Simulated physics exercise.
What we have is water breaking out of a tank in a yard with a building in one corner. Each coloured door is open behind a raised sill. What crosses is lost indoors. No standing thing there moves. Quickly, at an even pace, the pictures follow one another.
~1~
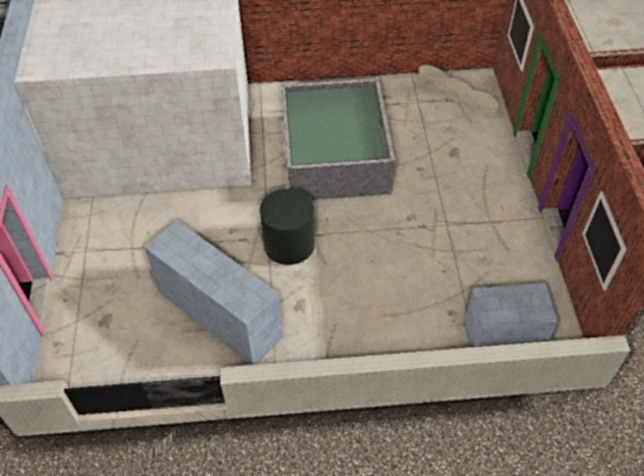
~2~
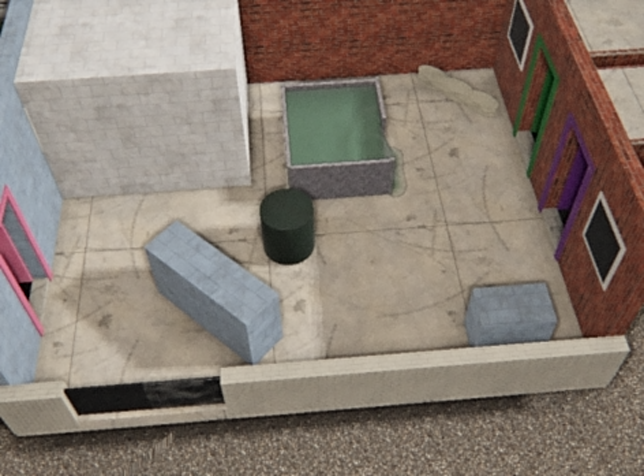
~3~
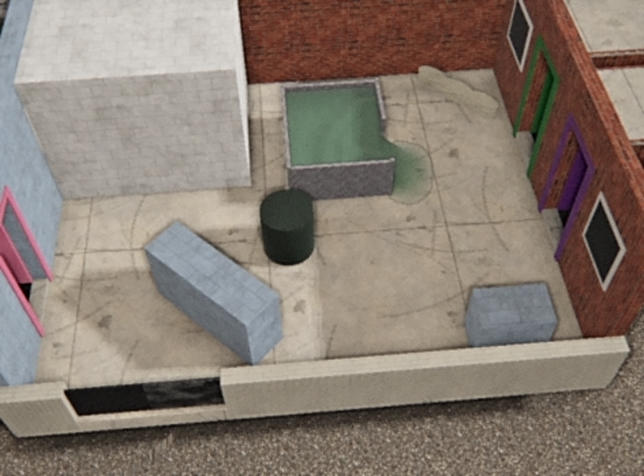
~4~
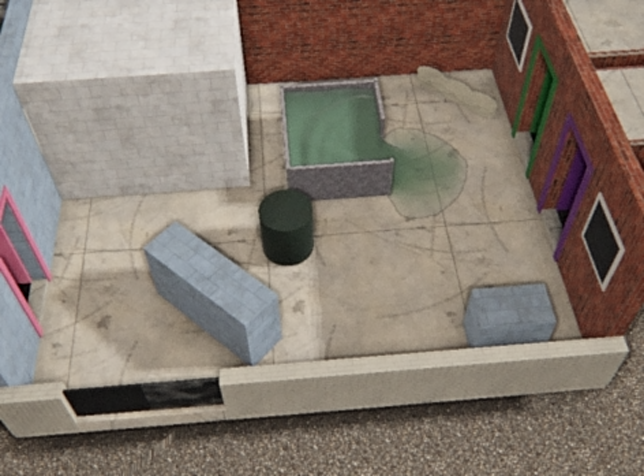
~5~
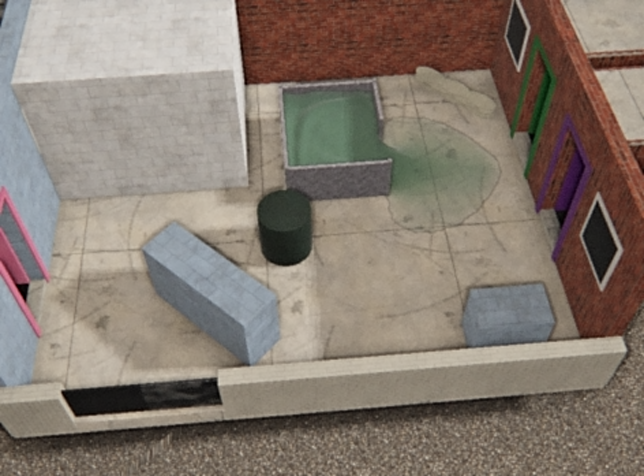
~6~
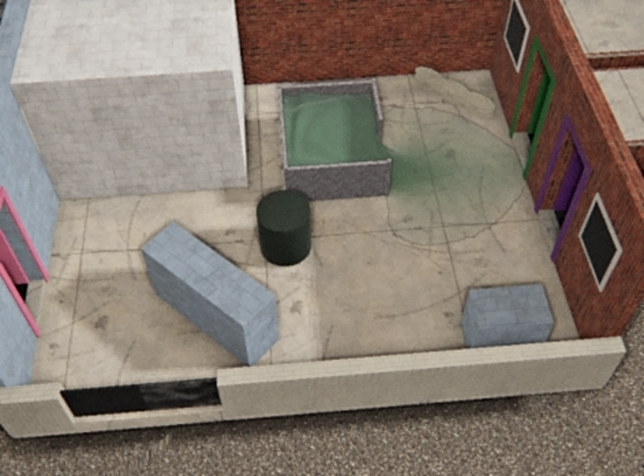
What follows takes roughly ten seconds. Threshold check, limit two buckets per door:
In the end the green door will be overrun; the purple door will be overrun; the pink door will keep it to two buckets.
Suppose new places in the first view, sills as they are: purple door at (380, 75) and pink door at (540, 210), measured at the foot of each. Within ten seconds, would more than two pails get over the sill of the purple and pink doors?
Briefly, the purple door never reaches it and the pink door crosses the line.
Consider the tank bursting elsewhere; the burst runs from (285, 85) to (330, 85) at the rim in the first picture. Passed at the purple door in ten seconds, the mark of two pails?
Result for the purple door: It lets in too little.
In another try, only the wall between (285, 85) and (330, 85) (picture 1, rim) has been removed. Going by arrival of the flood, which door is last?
It would be the one in pink.
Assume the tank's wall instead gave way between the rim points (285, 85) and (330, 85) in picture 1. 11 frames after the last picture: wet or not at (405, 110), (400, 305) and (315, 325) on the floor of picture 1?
Taking the three spots as listed, they end up inundated, spared and spared.
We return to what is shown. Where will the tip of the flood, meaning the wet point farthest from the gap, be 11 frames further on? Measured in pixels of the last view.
Somewhere close to (586, 364).
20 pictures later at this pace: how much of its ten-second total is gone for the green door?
My estimate is close to 95 per cent.
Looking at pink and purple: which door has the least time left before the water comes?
That's the door marked purple.
A moment on, water covers 20 % of the floor; the green door over two buckets in, the purple door under two buckets in, the pink door not reached.
Next, water covers 30 % of the floor; the green door far over two buckets in, the purple door over two buckets in, the pink door not reached.
Then, water covers 40 % of the floor; the green door far over two buckets in, the purple door over two buckets in, the pink door not reached.
Later, water covers 65 % of the floor; the green door far over two buckets in, the purple door over two buckets in, the pink door not reached.
In the end, water covers 95 % of the floor; the green door far over two buckets in, the purple door over two buckets in, the pink door wet at the sill, nothing in.
